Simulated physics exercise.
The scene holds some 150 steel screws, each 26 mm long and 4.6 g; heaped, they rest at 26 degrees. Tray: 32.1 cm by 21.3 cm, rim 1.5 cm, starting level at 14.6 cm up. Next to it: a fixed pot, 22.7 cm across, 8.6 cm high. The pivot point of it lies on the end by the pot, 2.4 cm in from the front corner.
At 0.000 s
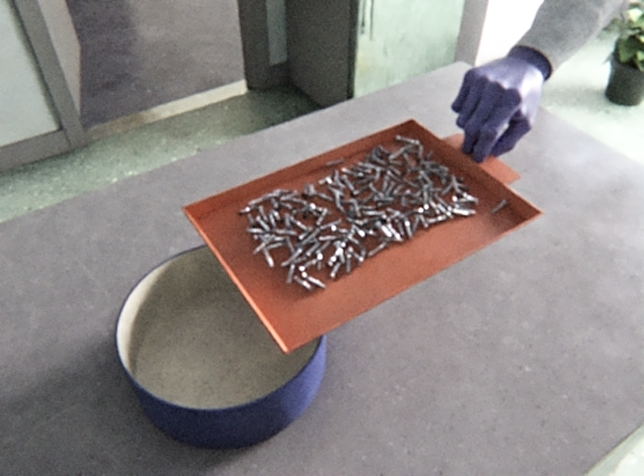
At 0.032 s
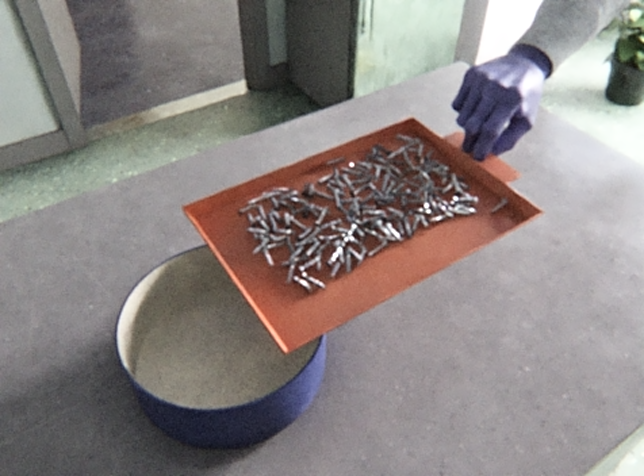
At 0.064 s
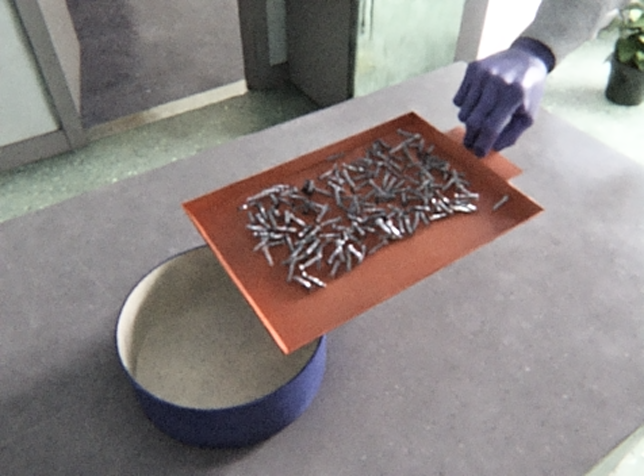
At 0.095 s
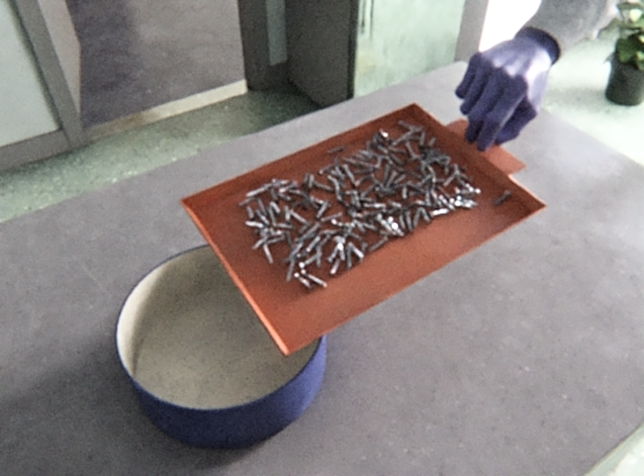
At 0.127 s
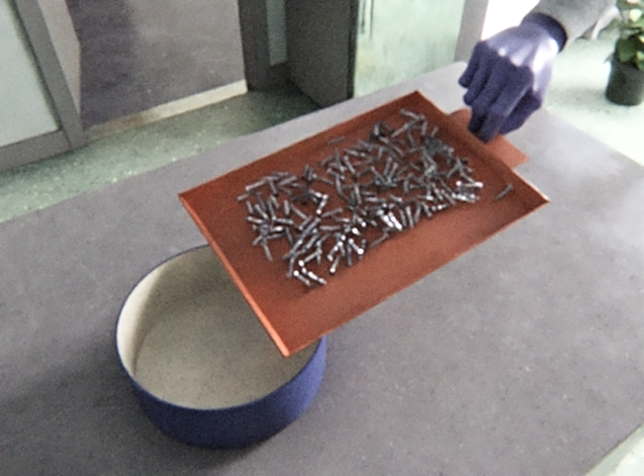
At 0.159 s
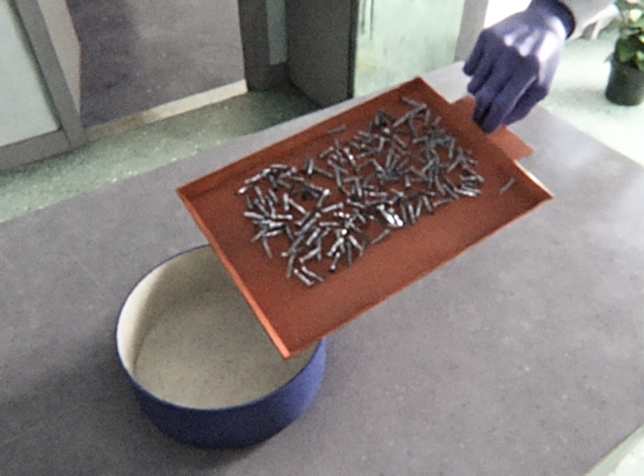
Rust-red tray of small metal screws tilting gently above a blue pot as a purple-gloved hand raises its handle end.
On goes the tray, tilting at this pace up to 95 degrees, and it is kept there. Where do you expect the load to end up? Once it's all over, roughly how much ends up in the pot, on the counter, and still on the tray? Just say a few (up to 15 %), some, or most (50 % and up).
Pot: A few, counter: Most, tray: A few.
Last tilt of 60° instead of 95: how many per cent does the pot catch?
About 0 in a hundred would end up in the pot.
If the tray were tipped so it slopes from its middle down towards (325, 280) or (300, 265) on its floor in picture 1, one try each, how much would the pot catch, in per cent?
I'd put it at about 10 per cent for the first tilt and about 60 per cent for the second.
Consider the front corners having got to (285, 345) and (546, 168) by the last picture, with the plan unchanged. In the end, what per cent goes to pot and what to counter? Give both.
In the pot: 80 per cent; on the counter: 20 per cent.
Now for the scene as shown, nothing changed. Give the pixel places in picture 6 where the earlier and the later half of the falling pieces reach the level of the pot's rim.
At about (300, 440), then at (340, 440).
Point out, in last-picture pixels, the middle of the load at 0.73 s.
At that moment the load's centre is around (333, 432).
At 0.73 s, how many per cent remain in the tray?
Roughly 10 percent of the load, I'd say.
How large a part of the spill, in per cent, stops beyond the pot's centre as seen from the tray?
Near 60 in a hundred.
After 0.50 s, tilt 52 degrees; the tray holds 100 %, the pot 0 %.
After 0.73 s, tilt 79 degrees; the tray holds 10 %, the pot 0 %.
Then, at 1.08 s, tilt 95 degrees; the tray holds 0 %, the pot 0 %.
By 1.8 s all is still; pot 0 %, counter 100 %, tray 0 %.
